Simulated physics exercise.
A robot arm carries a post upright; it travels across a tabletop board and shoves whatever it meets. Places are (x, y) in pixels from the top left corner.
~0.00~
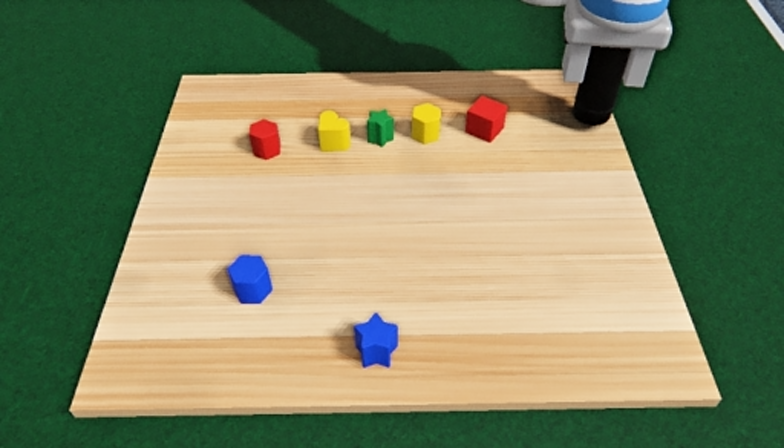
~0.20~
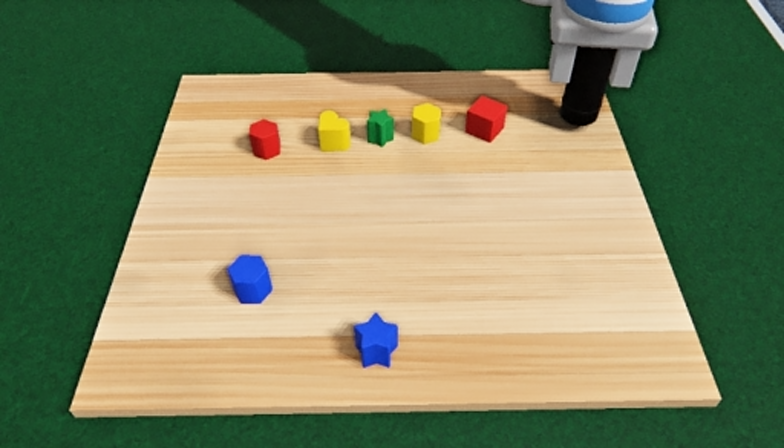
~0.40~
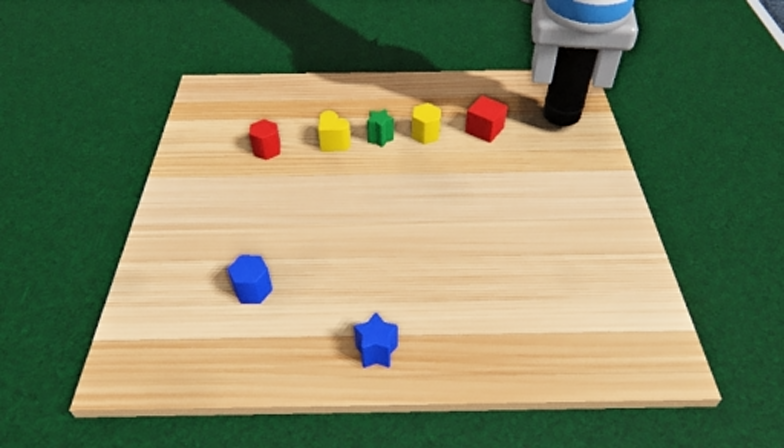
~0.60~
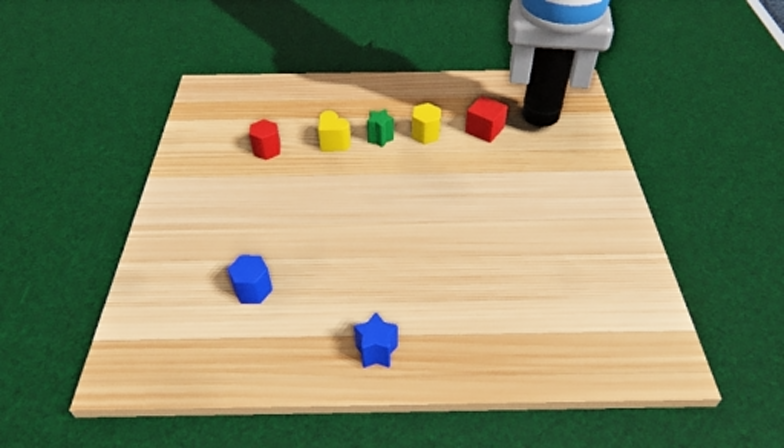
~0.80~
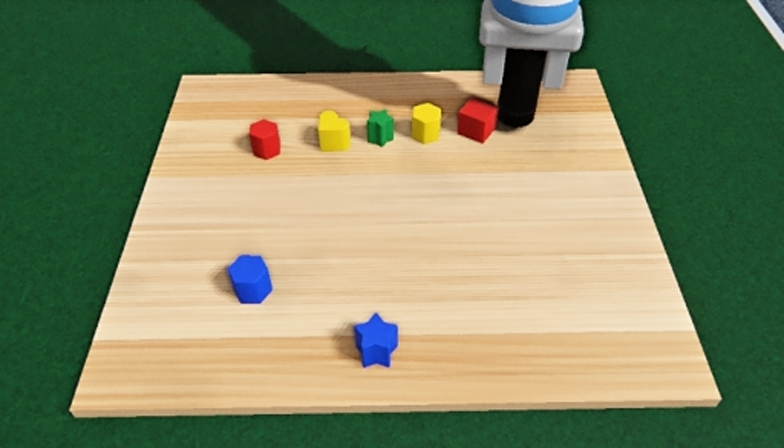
A black post on a grey and blue robot arm slides left along the far edge of a pale wooden board on a green surface, seen from above at an angle by a still camera. Red, yellow, green, yellow and red blocks line the far side, with two blue ones nearer. The post meets the rightmost red block and nudges it slightly left, while the others stay still.
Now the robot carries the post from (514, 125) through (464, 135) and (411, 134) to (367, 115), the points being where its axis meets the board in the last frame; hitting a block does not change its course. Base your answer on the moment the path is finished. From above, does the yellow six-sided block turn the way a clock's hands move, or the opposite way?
With the clock.
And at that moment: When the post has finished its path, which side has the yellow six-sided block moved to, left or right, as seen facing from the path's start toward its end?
It heads left.
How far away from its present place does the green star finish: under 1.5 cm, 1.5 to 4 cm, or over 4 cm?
More than 4 cm.
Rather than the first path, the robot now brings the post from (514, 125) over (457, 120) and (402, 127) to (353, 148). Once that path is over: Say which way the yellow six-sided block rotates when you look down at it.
My prediction: CW.
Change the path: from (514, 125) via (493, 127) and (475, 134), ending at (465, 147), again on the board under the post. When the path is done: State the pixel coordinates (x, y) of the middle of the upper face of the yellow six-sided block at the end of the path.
Expect it around (402, 114).
The first path, step by step. One third of the way, post (463, 127); green star (370, 115), turned 15° anticlockwise; yellow six-sided block (400, 114), turned 70° clockwise; red square (427, 122), turned 15° anticlockwise.
Two thirds of the way, post (410, 126); yellow heart block (321, 122), turned 15° anticlockwise; green star (336, 109), turned 80° anticlockwise; yellow six-sided block (361, 115); red square (386, 129), turned 65° anticlockwise.
At the end, post (367, 107); yellow heart block (320, 122), turned 15° anticlockwise; green star (334, 108), turned 90° anticlockwise; yellow six-sided block (355, 115), turned 130° clockwise; red square (381, 129), turned 85° anticlockwise.
